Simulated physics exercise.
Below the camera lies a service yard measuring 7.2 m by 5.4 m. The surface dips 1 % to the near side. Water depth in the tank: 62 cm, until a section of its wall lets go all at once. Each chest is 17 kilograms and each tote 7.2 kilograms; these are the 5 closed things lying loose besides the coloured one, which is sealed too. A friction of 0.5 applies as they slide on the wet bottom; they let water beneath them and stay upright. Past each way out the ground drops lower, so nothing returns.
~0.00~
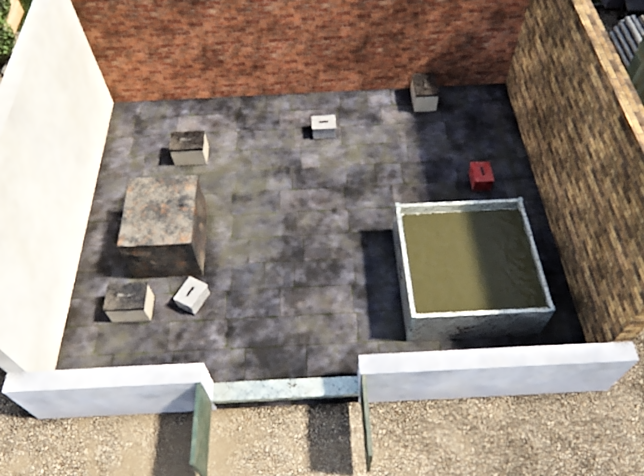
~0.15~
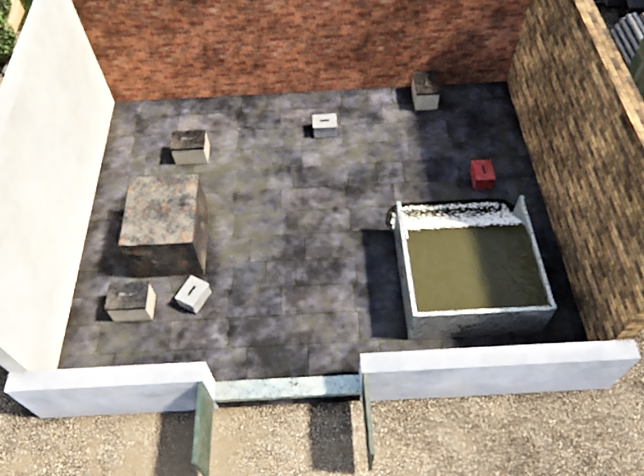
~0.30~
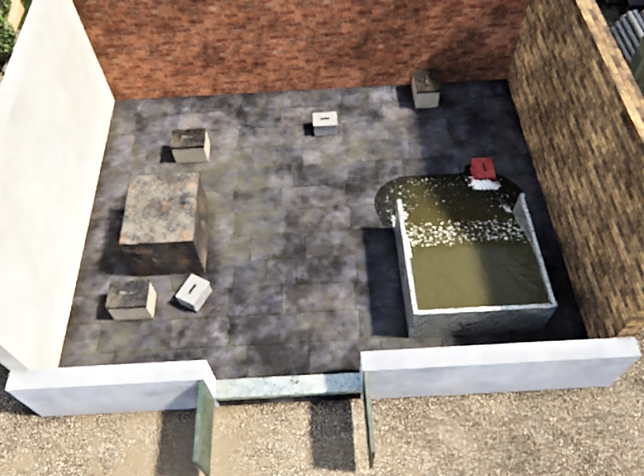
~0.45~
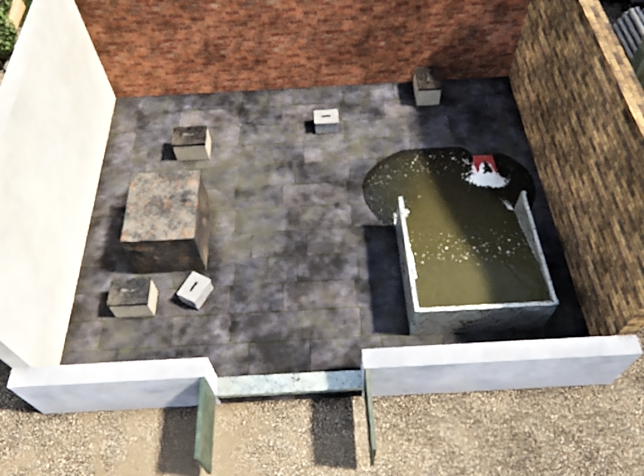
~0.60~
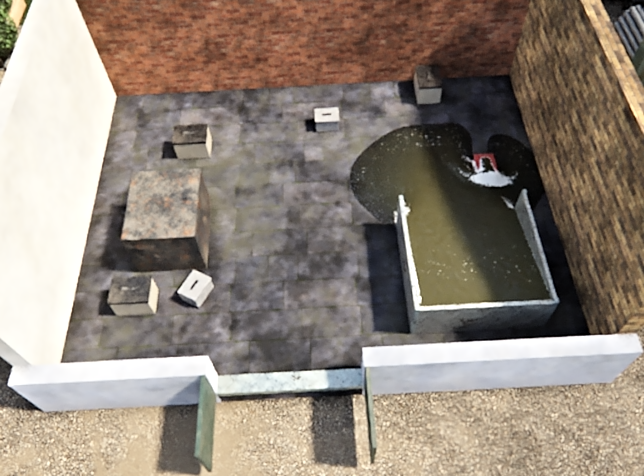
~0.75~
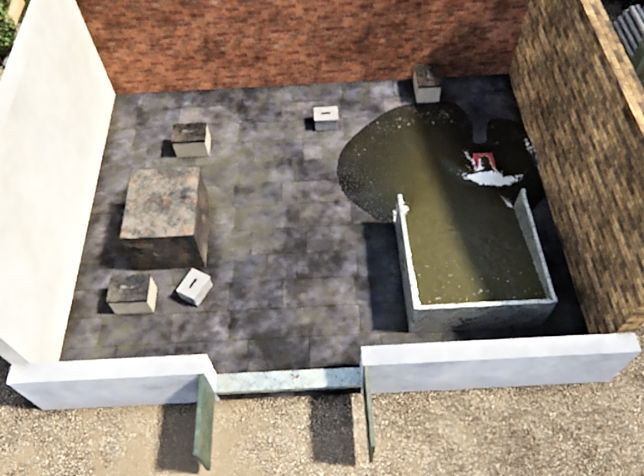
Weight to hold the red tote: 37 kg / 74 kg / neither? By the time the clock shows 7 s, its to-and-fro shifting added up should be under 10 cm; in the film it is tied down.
I'd wager only the heavier one passes.
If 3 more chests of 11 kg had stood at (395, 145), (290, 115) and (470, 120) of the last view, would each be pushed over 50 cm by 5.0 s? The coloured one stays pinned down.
Order as listed: Outside the limit, outside the limit, outside the limit.
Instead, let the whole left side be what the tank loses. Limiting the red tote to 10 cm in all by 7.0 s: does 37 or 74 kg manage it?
The lighter one.
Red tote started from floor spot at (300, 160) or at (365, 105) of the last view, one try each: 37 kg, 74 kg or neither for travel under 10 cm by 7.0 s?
One by one: Lighter mass suffices; lighter mass suffices.
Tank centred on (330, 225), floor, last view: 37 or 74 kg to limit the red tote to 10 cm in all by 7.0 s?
In that case the answer is that either mass works.
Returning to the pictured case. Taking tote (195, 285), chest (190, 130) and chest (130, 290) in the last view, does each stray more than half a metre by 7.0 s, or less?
Shift vs threshold, in turn: Stays inside / goes outside / stays inside.
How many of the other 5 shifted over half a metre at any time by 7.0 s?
That comes to 3.
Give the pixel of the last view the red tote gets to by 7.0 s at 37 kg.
Roughly at pixel (493, 134).
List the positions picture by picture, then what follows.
In the first frame, the red tote at (482, 171), on the bottom; 3.0 m2 under water; 0 of 6 have shifted.
In the second frame, the red tote at (484, 170), on the bottom; water covers 3.9 m2; 0 of 6 have shifted.
In the third frame, the red tote at (484, 168) rests on the ground; 4.9 m2 under water; 0 of 6 have shifted.
In the fourth frame, the red tote at (485, 165), on the bottom; water covers 6.2 m2; 0 of 6 have shifted.
In the fifth frame, the red tote at (486, 164) rests on the ground; 7.8 m2 under water; 0 of 6 have shifted.
In the sixth frame, the red tote at (485, 163) rests on the ground; 9.3 m2 under water; 0 of 6 have shifted.
After 1.4 s the red tote would be 36 cm from its start with 37 kg and 0 cm from its start with 74 kg; 14 cm of water round it then.
After 3.1 s the red tote would be 64 cm from its start with 37 kg and 0 cm from its start with 74 kg; 5 cm of water round it then.
After 4.9 s the red tote would be 64 cm from its start with 37 kg and 0 cm from its start with 74 kg; 10 cm of water round it then.
After 7.0 s the red tote would be 64 cm from its start with 37 kg and 0 cm from its start with 74 kg; 6 cm of water round it then.
